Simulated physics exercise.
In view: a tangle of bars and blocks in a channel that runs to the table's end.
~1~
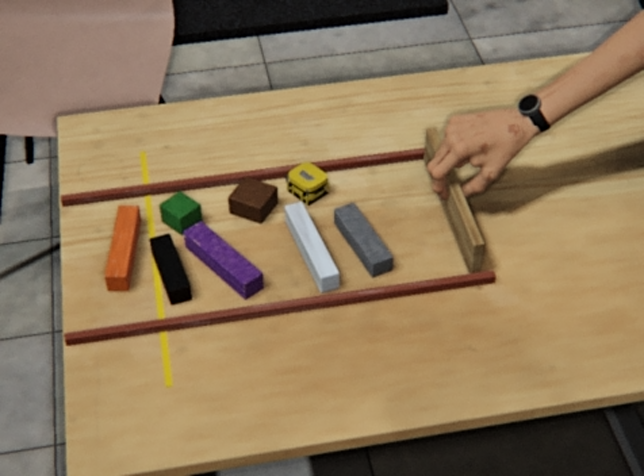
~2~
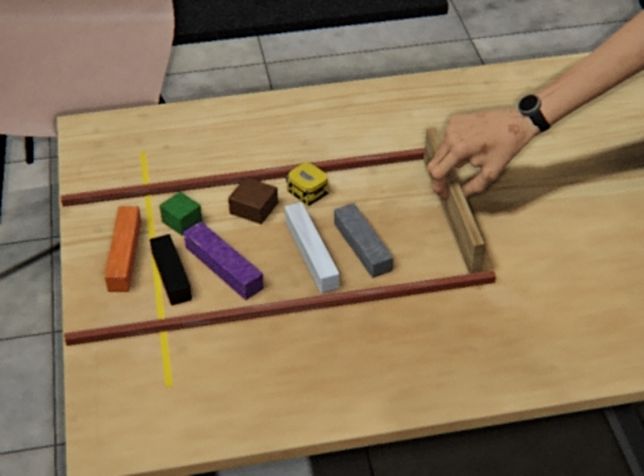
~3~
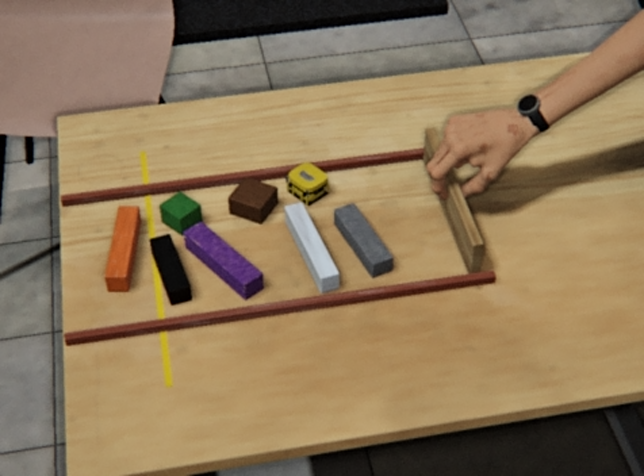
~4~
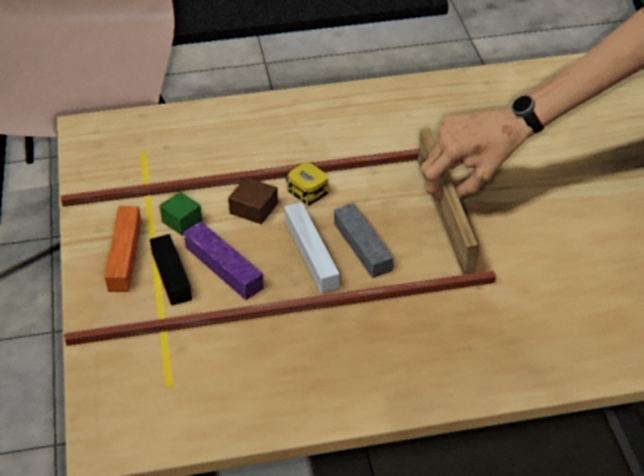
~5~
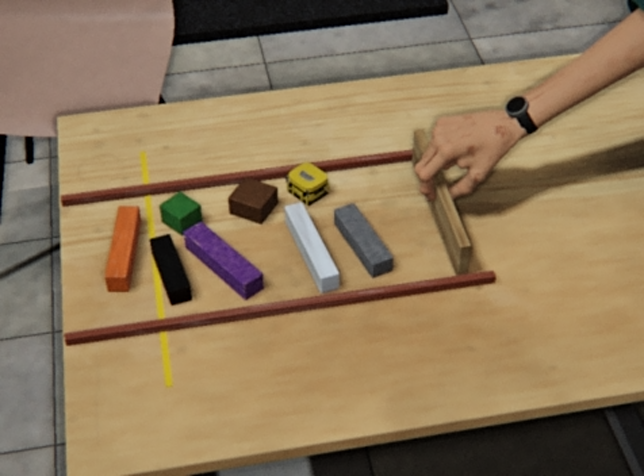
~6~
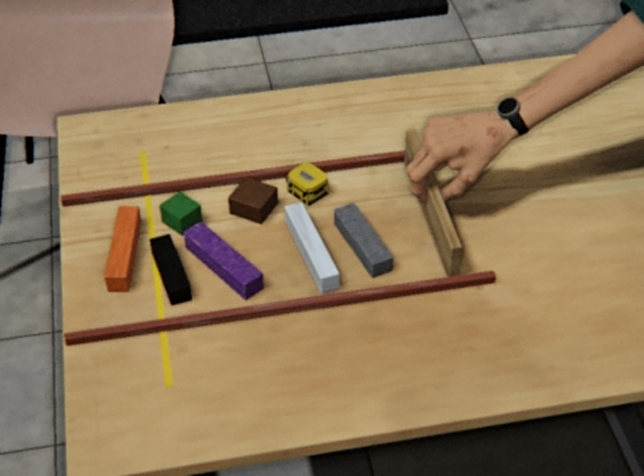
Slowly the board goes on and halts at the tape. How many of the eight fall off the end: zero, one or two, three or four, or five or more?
The number that fall off is one or two.
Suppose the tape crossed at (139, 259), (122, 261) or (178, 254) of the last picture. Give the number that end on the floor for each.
Try by try, 2, 3 and 0.
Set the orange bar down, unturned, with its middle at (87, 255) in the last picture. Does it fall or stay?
Then it drops off.
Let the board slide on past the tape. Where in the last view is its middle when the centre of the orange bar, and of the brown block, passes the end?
About (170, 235), and (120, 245) for the other.
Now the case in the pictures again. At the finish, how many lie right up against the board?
The number is 2.
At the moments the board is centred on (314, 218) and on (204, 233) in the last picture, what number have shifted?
First 4, then 8.
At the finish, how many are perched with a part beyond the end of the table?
It comes to 1.
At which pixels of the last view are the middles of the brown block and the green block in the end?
The brown block stops around (97, 222); the green block around (65, 217).
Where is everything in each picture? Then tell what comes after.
The first picture shows orange bar (124, 248); black stick (170, 269); green block (181, 213); board (452, 199); tape (155, 257).
The second picture shows black stick (170, 269); grey bar (363, 240).
The third picture shows green block (181, 213); white stick (311, 247).
The fourth picture shows orange bar (124, 248); brown block (253, 200).
The fifth picture shows black stick (170, 269); board (439, 201).
The sixth picture shows orange bar (124, 248); black stick (170, 269); green block (181, 213); board (431, 202); tape (155, 257).
Early on, none off yet; orange bar at rest near (124, 248); black stick at rest near (170, 269); green block at rest near (181, 213).
Finally, the number that fall off is one or two; lost, orange bar.
